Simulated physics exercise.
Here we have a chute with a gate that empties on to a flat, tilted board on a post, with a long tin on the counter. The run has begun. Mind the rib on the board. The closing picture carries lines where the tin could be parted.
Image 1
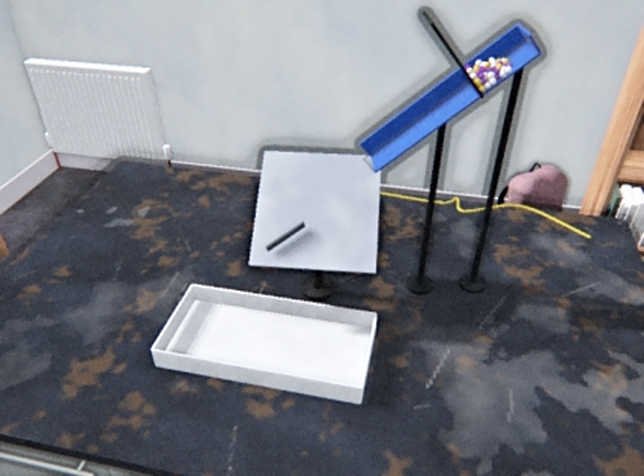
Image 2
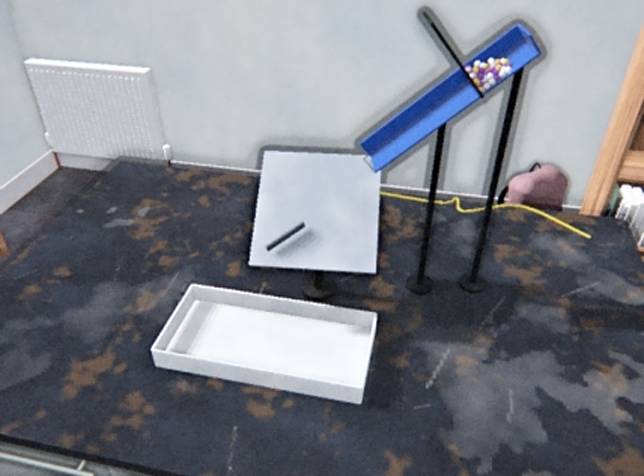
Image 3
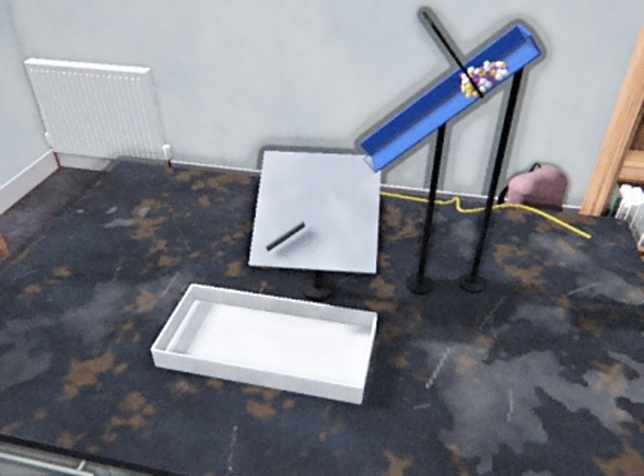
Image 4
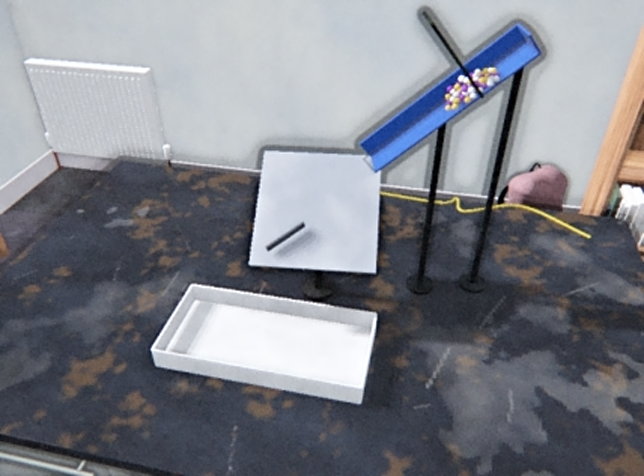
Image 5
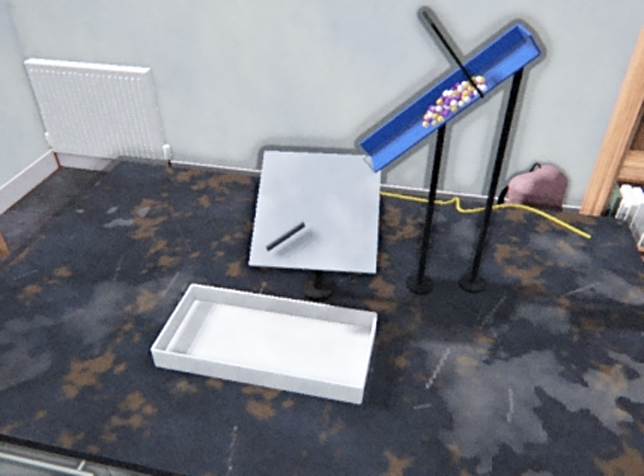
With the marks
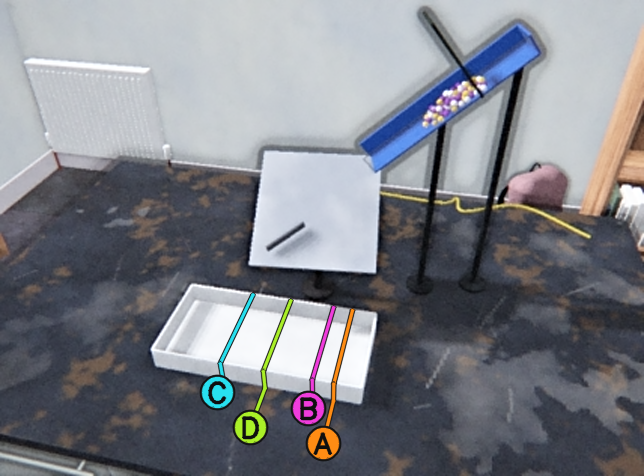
In a room with a dark, stained floor, a blue chute on black posts slopes down toward a pale tilted board with a dark rib, an empty white tray in front. Small multicoloured beads bunched near its top start slipping past the black gate, then slide leftward down the chute, stretching into a longer cluster.
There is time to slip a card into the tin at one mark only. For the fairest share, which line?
C.
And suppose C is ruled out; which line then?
D.
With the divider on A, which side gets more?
Left.
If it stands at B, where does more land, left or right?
Left.
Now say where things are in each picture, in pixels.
Load behind the gate (486, 74), round plastic beads; lip of the chute (373, 165), sloping fairly steeply, in the first frame.
Middle of the board (317, 209), tilted fairly steeply; middle of its low edge (312, 269); of its high edge (323, 154), in the second frame.
Front corners of the tin (152, 350) and (361, 387), empty; front of the load (465, 90), in the third frame.
Middle of the load (470, 83); its front (449, 108), roughly a quarter of the way to the lip; rib from (304, 222) to (266, 247), in the fourth frame.
Middle of the load (456, 96); its front (426, 124), roughly half of the way to the lip, in the fifth frame.
On the marked copy, line A crosses the front rim at (334, 382); line B crosses the front rim at (312, 379); line C crosses the front rim at (220, 362); line D crosses the front rim at (263, 370).
With A, of what is caught, every piece on the left of the divider, not one piece on the right.
With B, of what is caught, every piece on the left of the divider, not one piece on the right.
With C, of what is caught, roughly half on the left of the divider, roughly half on the right.
With D, of what is caught, roughly two thirds on the left of the divider, roughly a quarter on the right.
